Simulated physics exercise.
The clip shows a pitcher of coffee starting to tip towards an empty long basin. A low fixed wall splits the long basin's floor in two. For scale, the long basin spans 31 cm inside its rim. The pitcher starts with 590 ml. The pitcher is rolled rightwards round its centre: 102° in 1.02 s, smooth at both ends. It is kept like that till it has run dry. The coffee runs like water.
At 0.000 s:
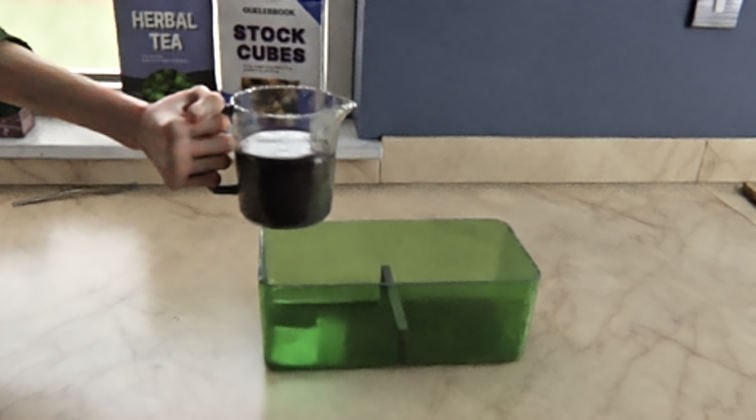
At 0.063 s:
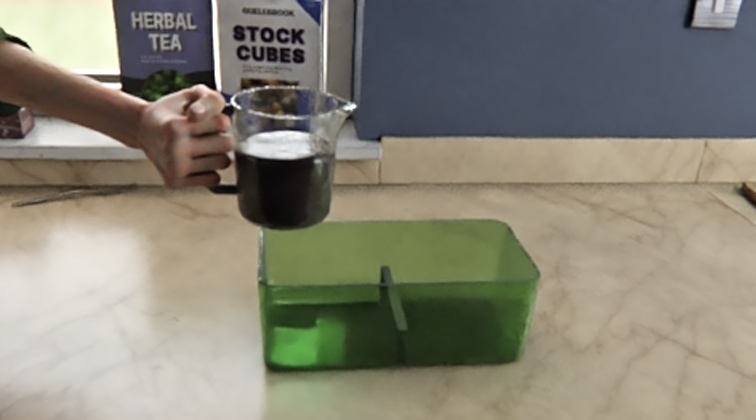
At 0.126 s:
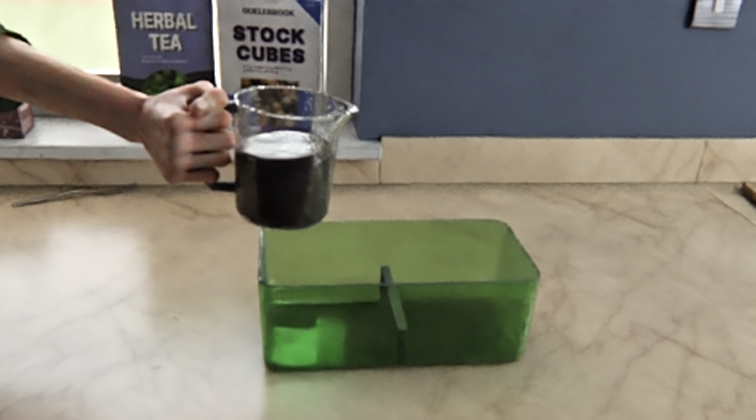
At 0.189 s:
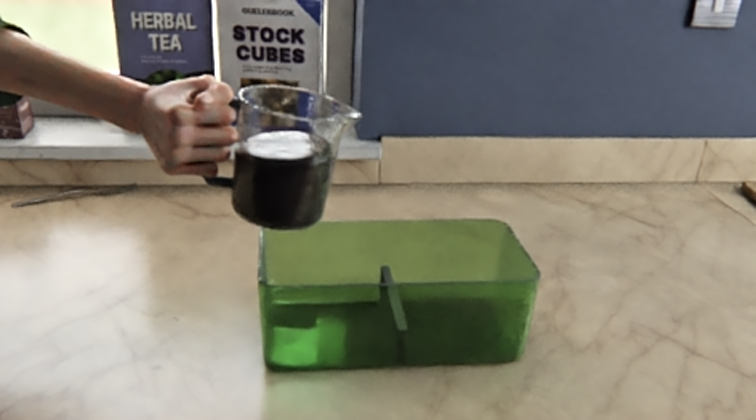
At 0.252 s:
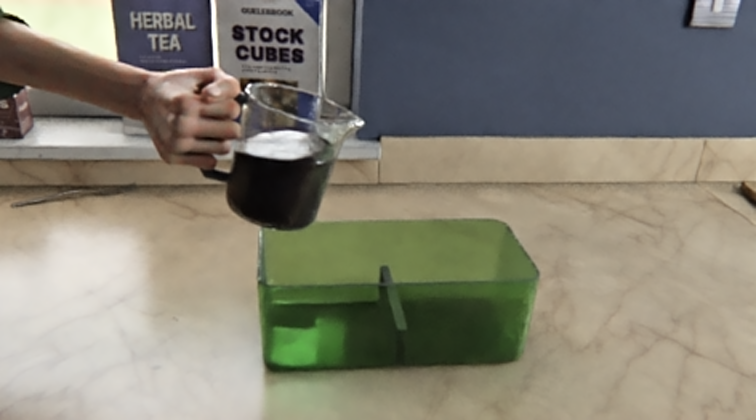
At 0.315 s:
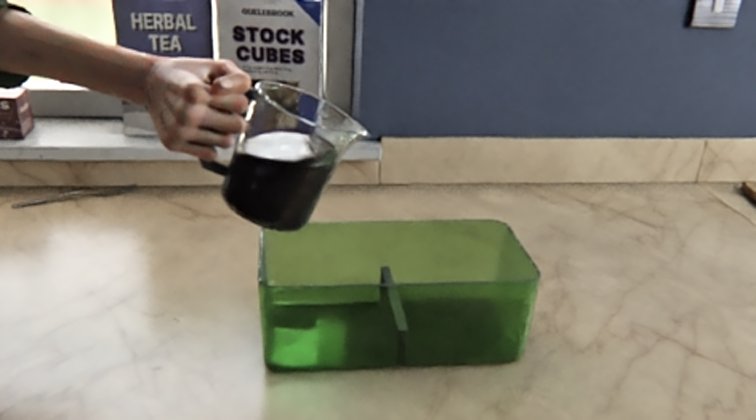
A glass pitcher of dark liquid, held by a hand, tilts rightwards above a green basin.
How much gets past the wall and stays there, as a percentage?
The far part has some 42 per cent.
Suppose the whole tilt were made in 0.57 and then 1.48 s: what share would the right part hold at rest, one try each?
First 30, then 50 per cent.
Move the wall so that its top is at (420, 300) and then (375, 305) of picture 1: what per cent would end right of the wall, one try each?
In turn about 5 and 80 per cent.
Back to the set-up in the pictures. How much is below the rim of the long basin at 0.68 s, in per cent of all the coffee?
Some 3 per cent.
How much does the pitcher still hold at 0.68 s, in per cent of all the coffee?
Some 86 per cent.
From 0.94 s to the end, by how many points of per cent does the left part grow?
Near 34 in a hundred.
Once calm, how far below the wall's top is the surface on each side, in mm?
Left about 32 mm, right about 36 mm.
By 0.68 s the tilt is 76° and 85 per cent is still to pour, 1 is left of the wall and 2 right of it.
By 0.94 s the tilt is 101° and 28 per cent is still to pour, 24 is left of the wall and 34 right of it.
By 1.22 s the tilt is 102° and 4 per cent is still to pour, 52 is left of the wall and 41 right of it.
By 1.52 s the tilt is 102° and 0 per cent is still to pour, 58 is left of the wall and 42 right of it.
At rest 58 per cent lies left of the wall, 42 right of it and 0 outside.
